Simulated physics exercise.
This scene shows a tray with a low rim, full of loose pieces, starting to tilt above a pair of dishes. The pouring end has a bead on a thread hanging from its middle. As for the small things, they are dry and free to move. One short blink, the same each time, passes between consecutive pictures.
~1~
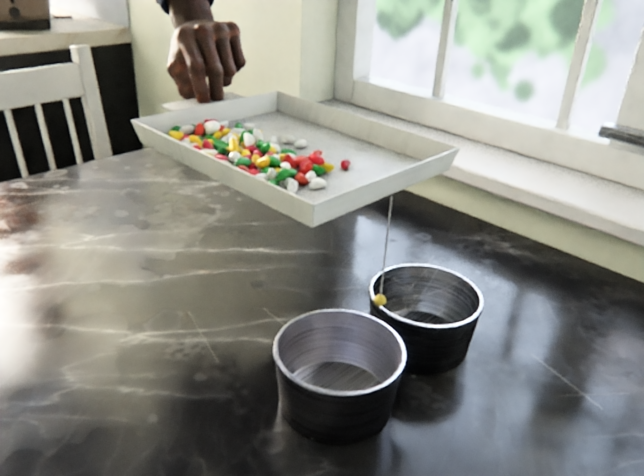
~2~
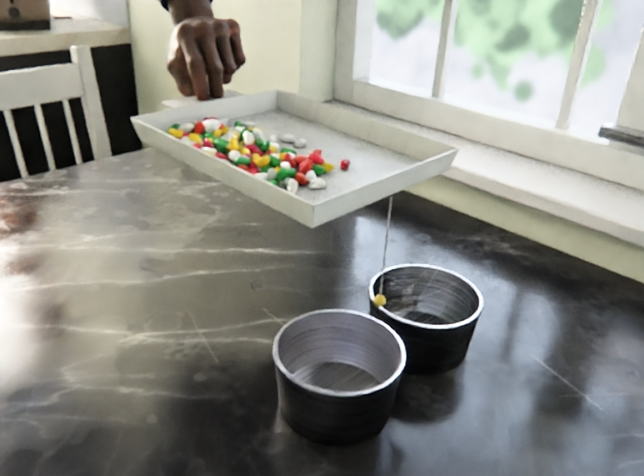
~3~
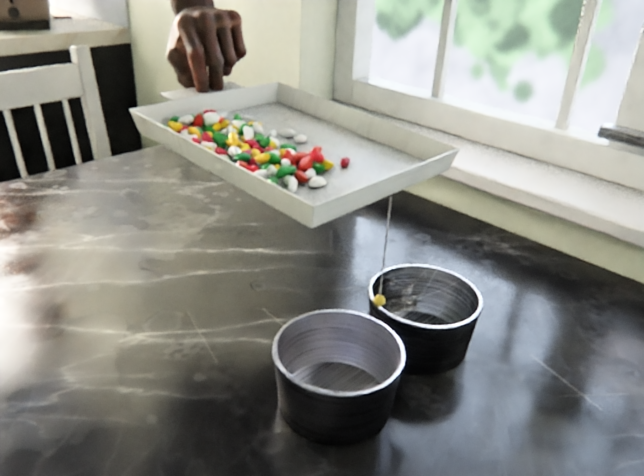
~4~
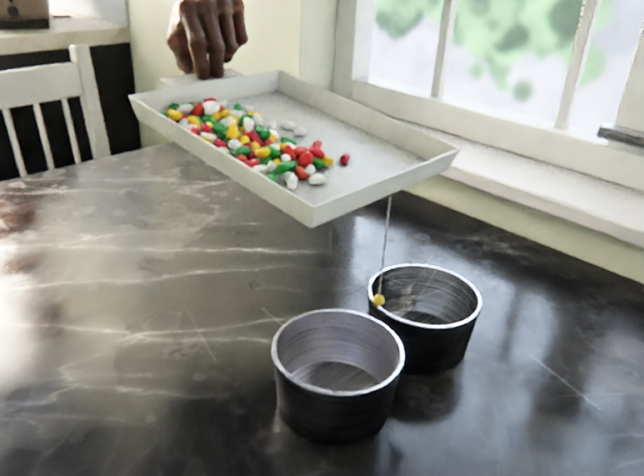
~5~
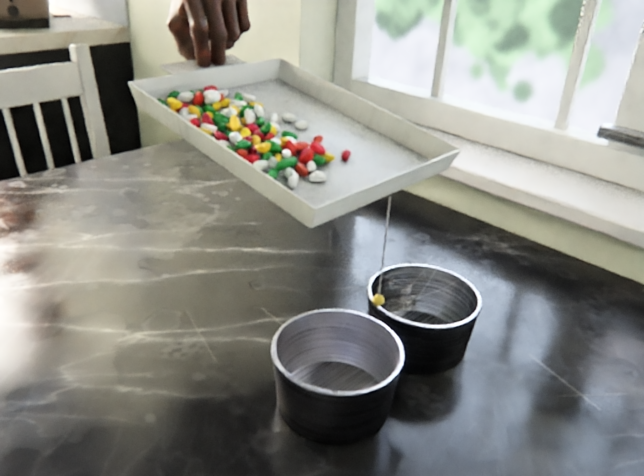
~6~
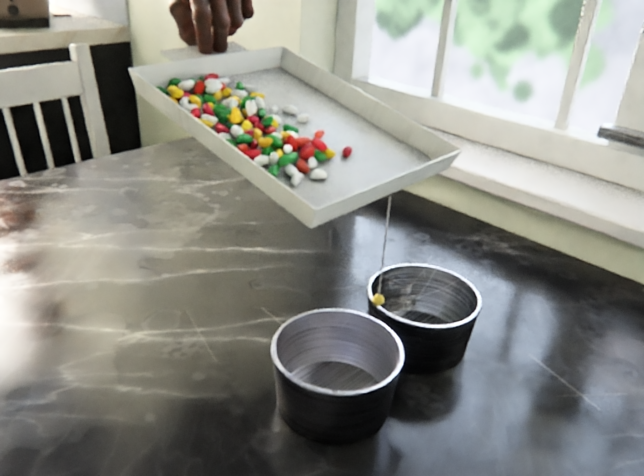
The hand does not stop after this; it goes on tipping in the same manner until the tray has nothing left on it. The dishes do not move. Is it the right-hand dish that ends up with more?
No.
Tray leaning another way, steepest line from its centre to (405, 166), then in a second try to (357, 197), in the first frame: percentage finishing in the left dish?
The share is 0 per cent in the first and 60 per cent in the second.
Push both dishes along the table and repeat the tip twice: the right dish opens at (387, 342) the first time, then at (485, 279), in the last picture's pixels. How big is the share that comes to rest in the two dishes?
Close to 60 %, followed by close to 40 %.
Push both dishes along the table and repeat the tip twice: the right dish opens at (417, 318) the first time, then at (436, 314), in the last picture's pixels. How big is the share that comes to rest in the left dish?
I'd say about 40 percent, followed by about 60 percent.
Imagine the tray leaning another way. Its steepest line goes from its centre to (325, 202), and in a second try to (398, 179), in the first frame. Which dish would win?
Try 1: The left-side dish; try 2: The right-side dish.
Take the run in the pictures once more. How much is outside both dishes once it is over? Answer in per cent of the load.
About 60 per cent.
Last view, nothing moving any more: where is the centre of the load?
Resting centre, last frame: Roughly (386, 416).
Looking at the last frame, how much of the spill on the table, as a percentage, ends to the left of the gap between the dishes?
Close to 20 per cent of the spill, I think.
Soon after the last picture, tray tipped steeply; all on the tray.
A little later, tray tipped right over; about two thirds on the tray; a small part in the left dish; a small part outside both; about a quarter in the air.
Later still, tray tipped past a quarter turn; about a third in the left dish; a small part in the right dish; about half outside both.
At rest, tray tipped past a quarter turn; about a third in the left dish; a small part in the right dish; about half outside both.
